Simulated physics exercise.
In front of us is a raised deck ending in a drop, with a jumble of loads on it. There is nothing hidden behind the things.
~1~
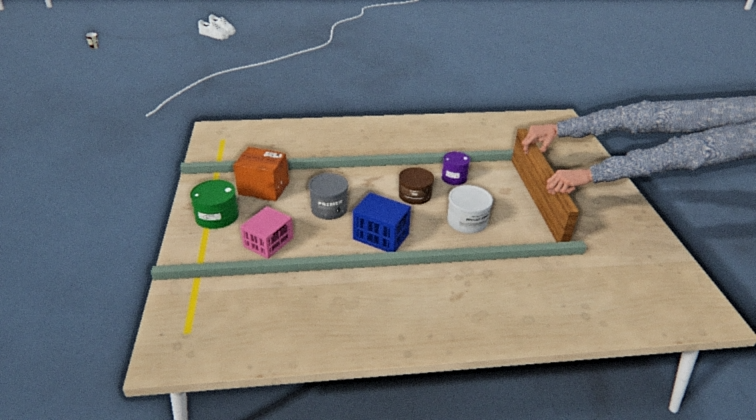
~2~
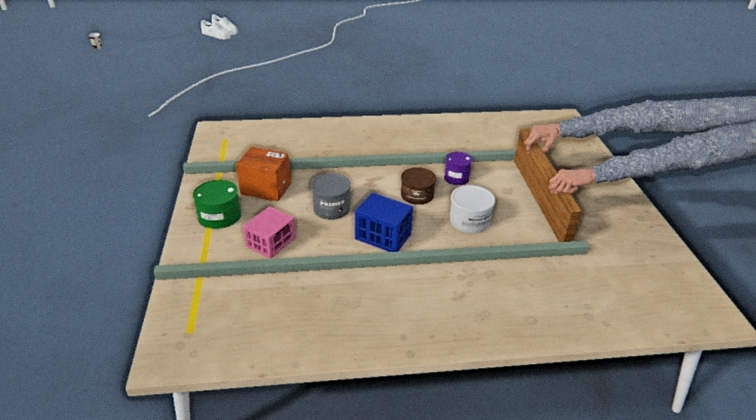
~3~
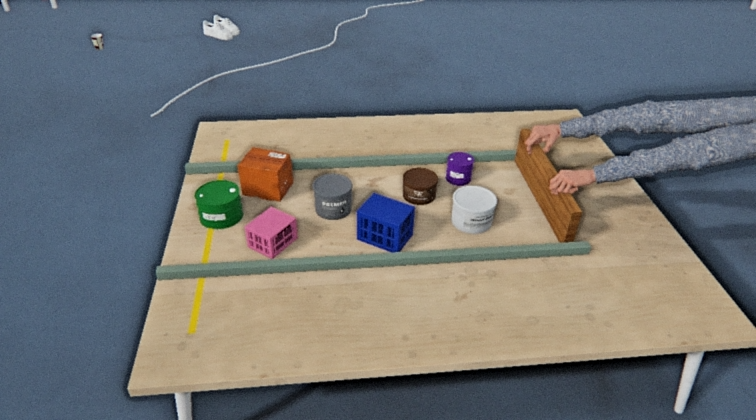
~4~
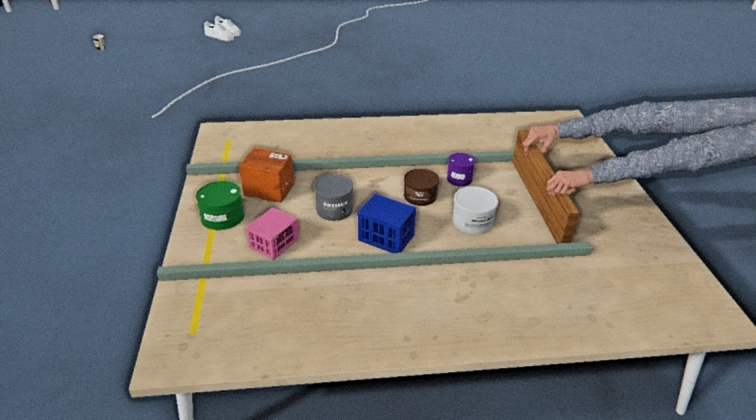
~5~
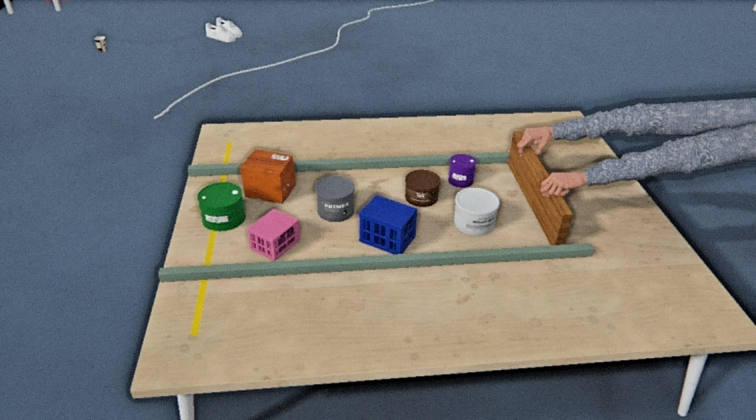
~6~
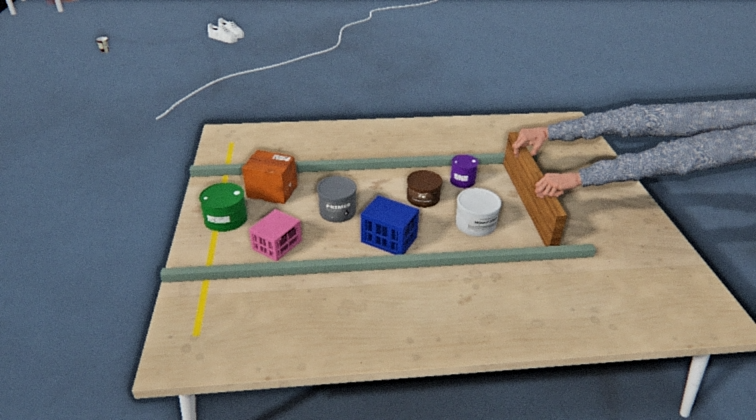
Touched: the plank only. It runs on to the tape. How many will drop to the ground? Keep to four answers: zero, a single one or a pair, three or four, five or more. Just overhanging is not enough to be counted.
Only three or four are pushed off.
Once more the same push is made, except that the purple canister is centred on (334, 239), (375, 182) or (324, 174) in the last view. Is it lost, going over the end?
Results in order: Over the edge; not lost; not lost.
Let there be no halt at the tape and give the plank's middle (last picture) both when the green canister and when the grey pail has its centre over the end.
Roughly (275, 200); roughly (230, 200).
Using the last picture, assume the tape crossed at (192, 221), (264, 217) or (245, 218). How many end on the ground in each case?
It would be 8, then 1, then 1.
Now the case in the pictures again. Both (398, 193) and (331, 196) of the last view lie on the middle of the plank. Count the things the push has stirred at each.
So far 4, and 7 at the second.
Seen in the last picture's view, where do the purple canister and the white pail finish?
I'd put one at around (210, 175) and the other at around (191, 223).
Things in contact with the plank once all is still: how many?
Count: 4.
Soon after, none off yet; green canister at rest near (224, 207); orange box at rest near (271, 177); pink crate at rest near (276, 235).
Then, none off yet; green canister moved about its own width near (184, 211); orange box moved about its own width near (228, 175); pink crate moved well along near (212, 236).
By the end, the number that fall off is three or four; fallen, grey pail, pink crate, orange box and green canister.
